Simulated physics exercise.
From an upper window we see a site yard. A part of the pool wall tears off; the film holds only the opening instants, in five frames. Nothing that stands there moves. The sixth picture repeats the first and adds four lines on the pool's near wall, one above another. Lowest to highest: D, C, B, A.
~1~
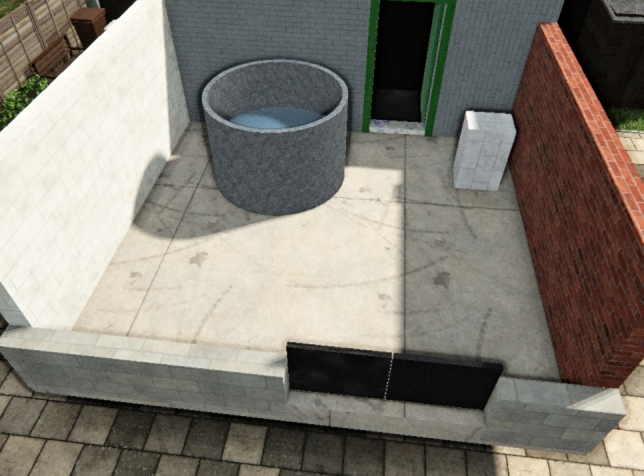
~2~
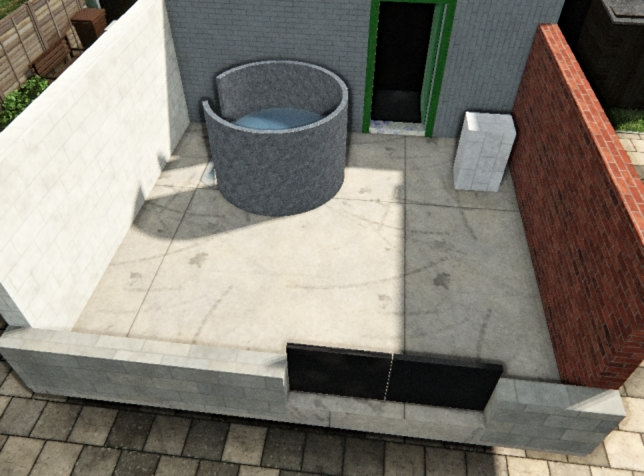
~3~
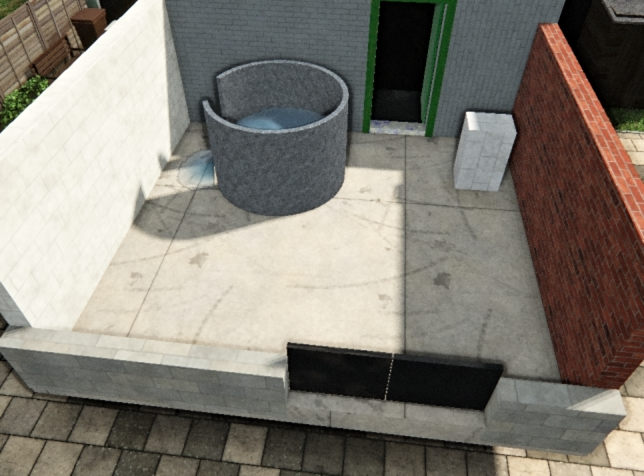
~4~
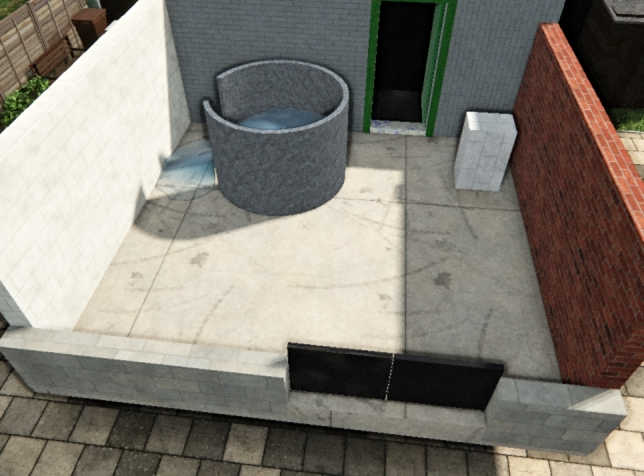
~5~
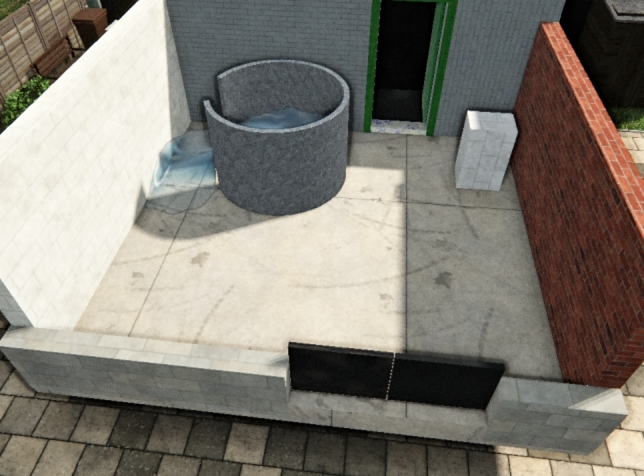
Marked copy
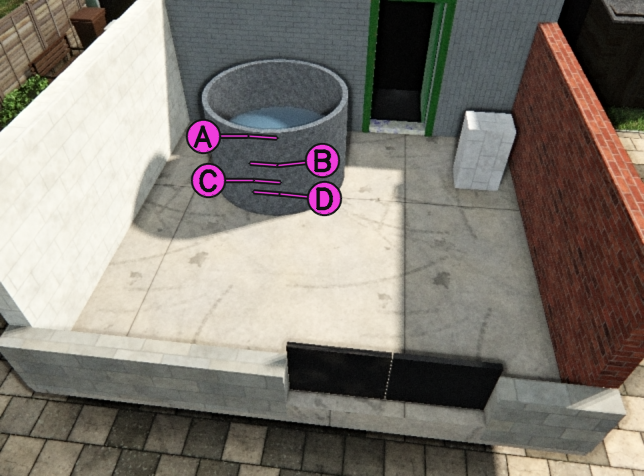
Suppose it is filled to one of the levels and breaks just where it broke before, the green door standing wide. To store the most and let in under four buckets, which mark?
Use mark B.
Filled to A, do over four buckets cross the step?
Yes, that goes wrong.
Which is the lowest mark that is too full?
A it is.
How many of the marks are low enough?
Three of them.
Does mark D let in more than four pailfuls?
No, that is safe.
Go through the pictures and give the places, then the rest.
In the first picture, water in the pool at rest, its middle at (279, 137); foot of the green doorway at (397, 134); shut gate at (391, 362).
In the second picture, front seen at (213, 170), 1 % of the ground wet.
In the third picture, front seen at (195, 156), 2 % of the ground wet.
In the fourth picture, front seen at (175, 150), 5 % of the ground wet.
In the fifth picture, front seen at (185, 133), 7 % of the ground wet.
On the marked copy, A at (261, 137); B at (264, 164); C at (266, 181); D at (267, 192); from the bottom up D, C, B, A.
If A is chosen, about 8 bucketfuls get in.
If B is chosen, a splash gets over, under a bucket.
If C is chosen, nothing gets over.
If D is chosen, nothing gets over.
